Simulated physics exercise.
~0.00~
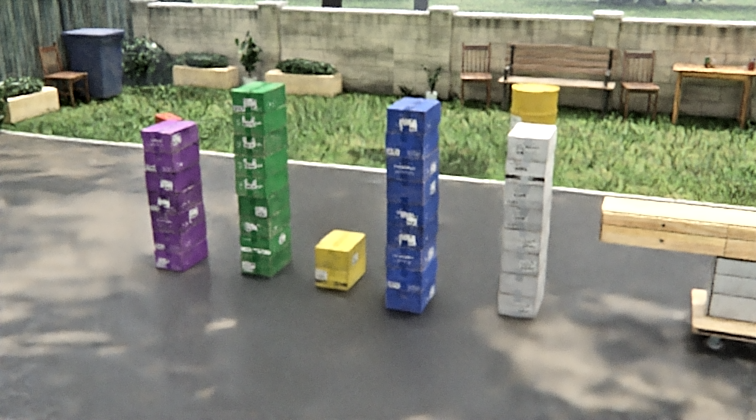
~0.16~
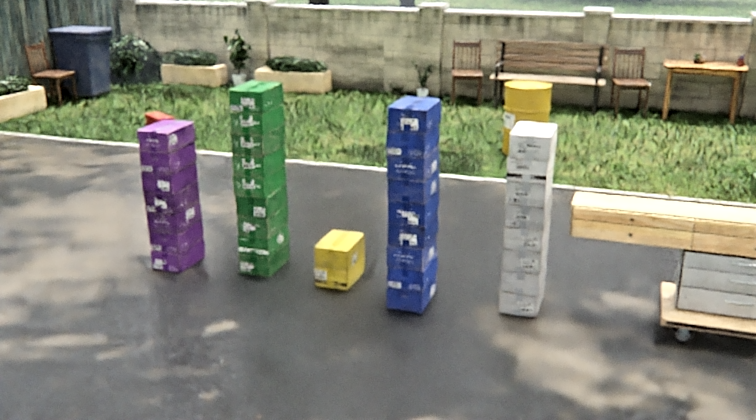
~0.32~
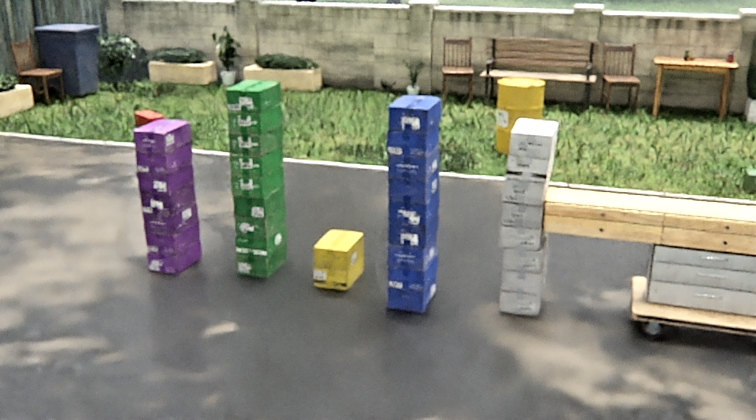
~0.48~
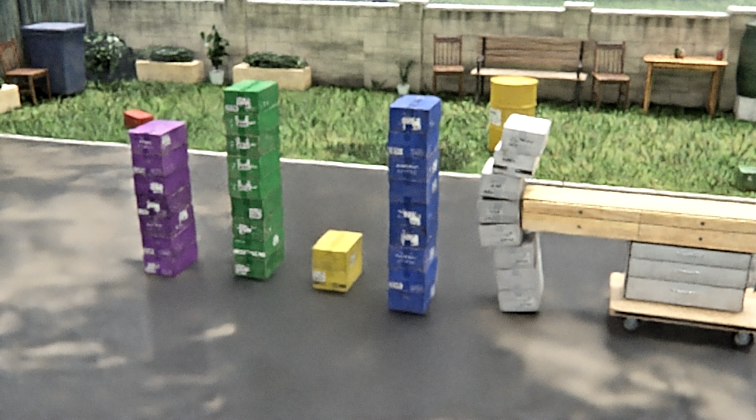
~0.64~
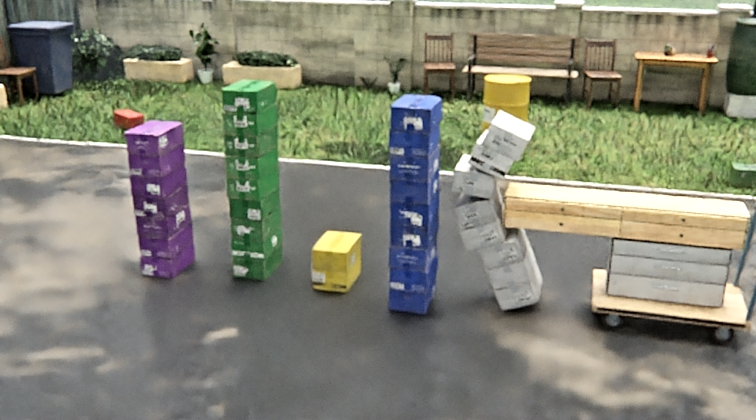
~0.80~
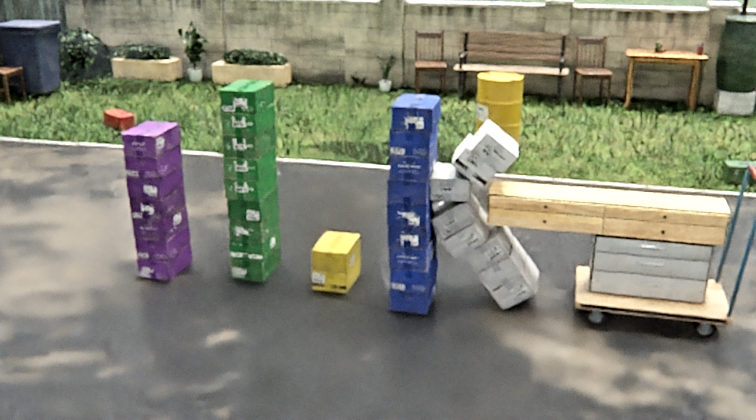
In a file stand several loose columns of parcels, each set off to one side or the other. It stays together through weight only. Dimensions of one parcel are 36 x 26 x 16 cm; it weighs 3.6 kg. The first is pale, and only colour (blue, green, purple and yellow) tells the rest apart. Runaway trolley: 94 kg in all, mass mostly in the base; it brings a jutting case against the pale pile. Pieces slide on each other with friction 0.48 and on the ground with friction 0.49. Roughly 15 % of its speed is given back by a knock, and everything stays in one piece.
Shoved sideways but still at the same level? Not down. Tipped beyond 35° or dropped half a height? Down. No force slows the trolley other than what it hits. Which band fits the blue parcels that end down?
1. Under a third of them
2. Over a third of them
Over a third of them (2).
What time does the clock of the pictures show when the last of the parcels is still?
Settling time: Near 6.0 s.
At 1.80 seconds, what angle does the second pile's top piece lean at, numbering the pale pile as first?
It tilts close to 40 degrees.
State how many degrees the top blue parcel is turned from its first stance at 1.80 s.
At that moment, roughly 40 degrees.
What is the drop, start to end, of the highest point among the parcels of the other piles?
96 cm.
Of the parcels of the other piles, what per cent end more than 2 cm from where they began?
90 percent.
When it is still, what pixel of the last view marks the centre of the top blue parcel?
About pixel (97, 287).
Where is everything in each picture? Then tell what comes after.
In the first picture (we follow the side turned to the camera; the camera moves round a little), load (610, 221) 36 cm short; top blue parcel (406, 122); top yellow parcel (341, 240); no other piece has moved.
In the second picture, load (580, 216) 16 cm short; top blue parcel (407, 121).
In the third picture, load (552, 211) 28 mm in; top blue parcel (408, 120).
In the fourth picture, load (530, 209) 17 cm in, top of the pale pile leaning 6°; top blue parcel (409, 120); no other piece has moved.
In the fifth picture, load (513, 206) 30 cm in, top of the pale pile leaning 22°; top blue parcel (410, 120); no other piece has moved.
In the sixth picture, load (496, 204) 41 cm in, top of the pale pile leaning 37°; top blue parcel (412, 120); top green parcel (238, 102); 4 stirred so far.
Around 1.24 s, 8 of the pale pile down; none of the 9 blue parcels down (0 of 27 in all colours); top blue parcel tipped 14°.
Around 1.80 s, 8 of the pale pile down; 8 of the 9 blue parcels down (8 of 27 in all colours); top blue parcel tipped 42°, 53 cm lower; top green parcel displaced 8 cm.
Around 3.68 s, 8 of the pale pile down; 8 of the 9 blue parcels down (12 of 27 in all colours); top blue parcel upside down; top green parcel tipped 16°, 11 cm lower.
Around 4.48 s, 8 of the pale pile down; 8 of the 9 blue parcels down (23 of 27 in all colours); top blue parcel upside down; top purple parcel on its side.
Finally (6.0 s), 8 of the pale pile down; 8 of the 9 blue parcels down (23 of 27 in all colours); top blue parcel upside down; top purple parcel on its side. That is 89 per cent. Seen by the last camera, middles, top blue parcel near (97, 287).
